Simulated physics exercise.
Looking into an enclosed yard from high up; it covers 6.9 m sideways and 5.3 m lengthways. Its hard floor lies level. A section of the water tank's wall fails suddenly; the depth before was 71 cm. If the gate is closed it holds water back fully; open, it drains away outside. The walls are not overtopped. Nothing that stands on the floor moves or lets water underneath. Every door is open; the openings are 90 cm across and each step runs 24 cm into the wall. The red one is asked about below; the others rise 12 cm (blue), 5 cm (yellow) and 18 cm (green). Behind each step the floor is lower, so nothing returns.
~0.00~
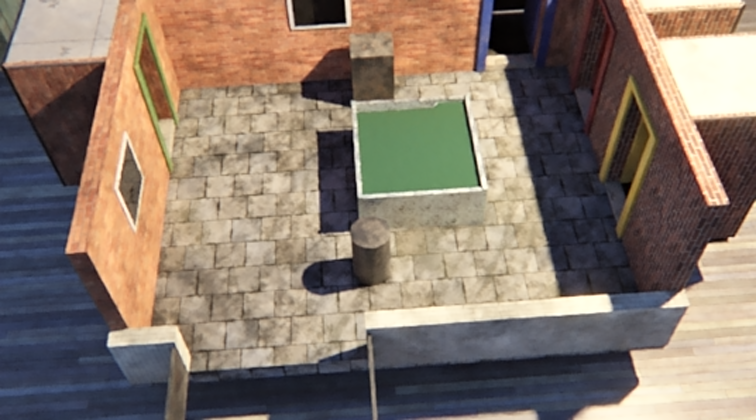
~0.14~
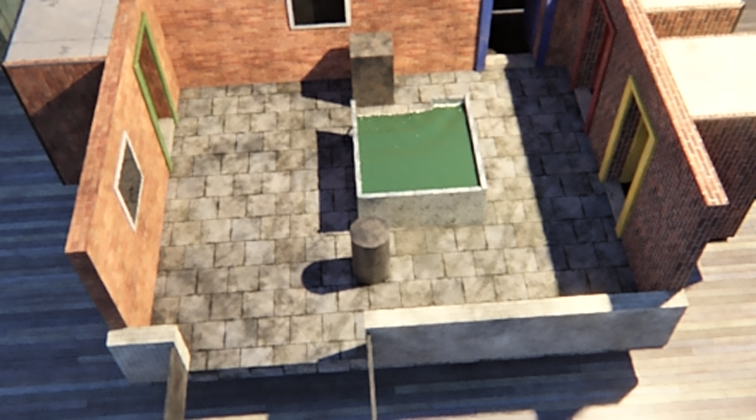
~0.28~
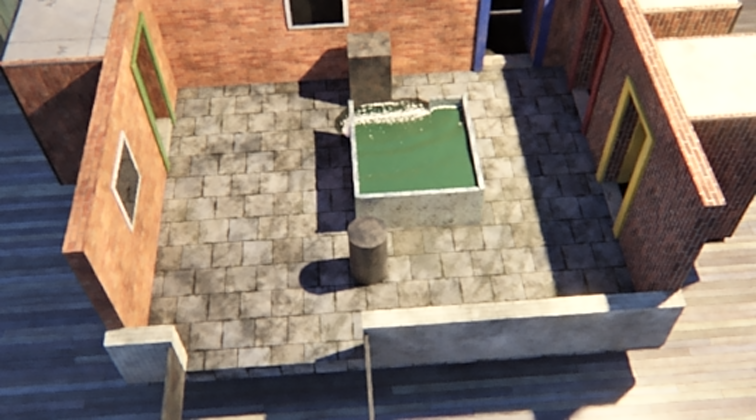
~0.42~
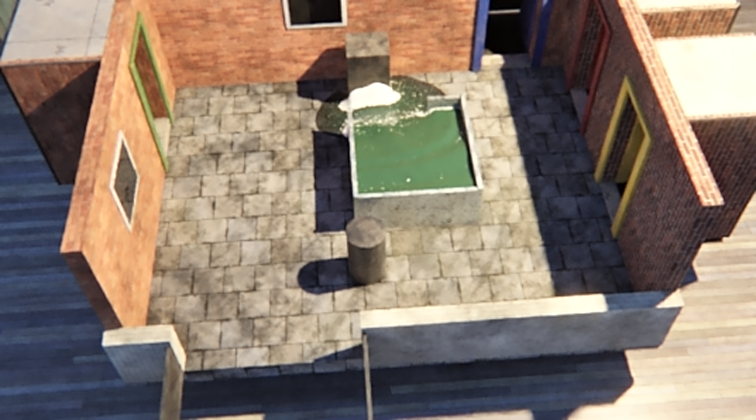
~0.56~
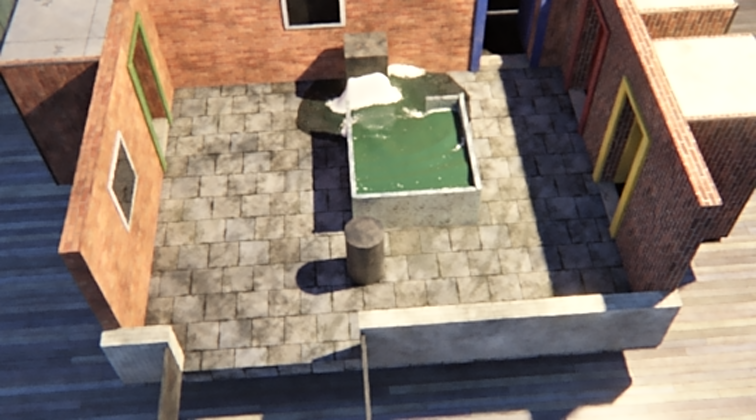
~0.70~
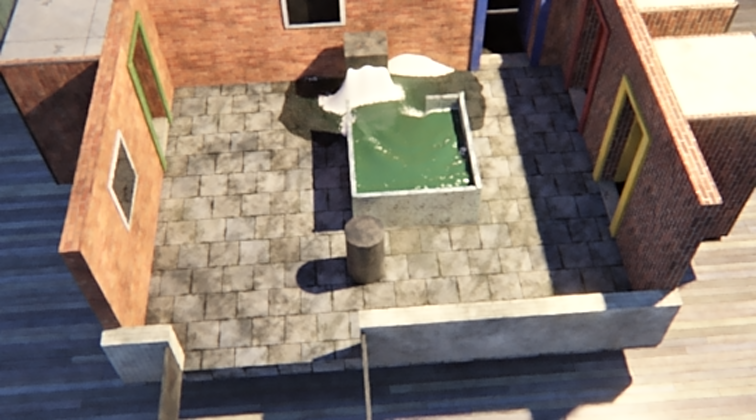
Brick-walled yard with a tank of green water, its far side giving way and white, foaming water spreading over the paving behind.
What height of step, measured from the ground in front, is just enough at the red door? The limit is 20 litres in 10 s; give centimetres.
Some 18 cm above the ground.
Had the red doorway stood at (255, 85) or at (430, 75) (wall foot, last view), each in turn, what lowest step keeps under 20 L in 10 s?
Roughly 11.0 and 31 cm.
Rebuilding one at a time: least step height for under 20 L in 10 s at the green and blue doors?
Roughly 14.5 cm at green and 10.0 cm at blue.
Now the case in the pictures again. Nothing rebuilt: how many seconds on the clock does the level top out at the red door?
Around 2.6 s.
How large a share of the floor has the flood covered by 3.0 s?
Near 40 per cent is wet.
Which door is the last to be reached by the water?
It is the yellow one.
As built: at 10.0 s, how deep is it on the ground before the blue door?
About 7.5 cm.
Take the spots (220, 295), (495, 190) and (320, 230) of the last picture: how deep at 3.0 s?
Roughly 0, 0 and 0 cm, in turn.
After 1.4 s water covers 20 % of the floor, deepest (51 cm) near (371, 115); it has not reached the red door.
After 3.0 s water covers 40 % of the floor, deepest (28 cm) near (171, 112); 20 cm at the red door, 57 litres in over its 8 cm step.
After 10.0 s water covers 95 % of the floor, deepest (8 cm) near (211, 296); 6 cm at the red door, 148 litres in over its 8 cm step.
At the red door as built, the water arrived by 1.8 s and peaked near 22 cm at 2.6 s.
Run again over the same 10 s with other heights there, 38 litres in over 15.5 cm, 9 litres over 21 cm. The limit of 20 litres is kept from about 18 cm up.
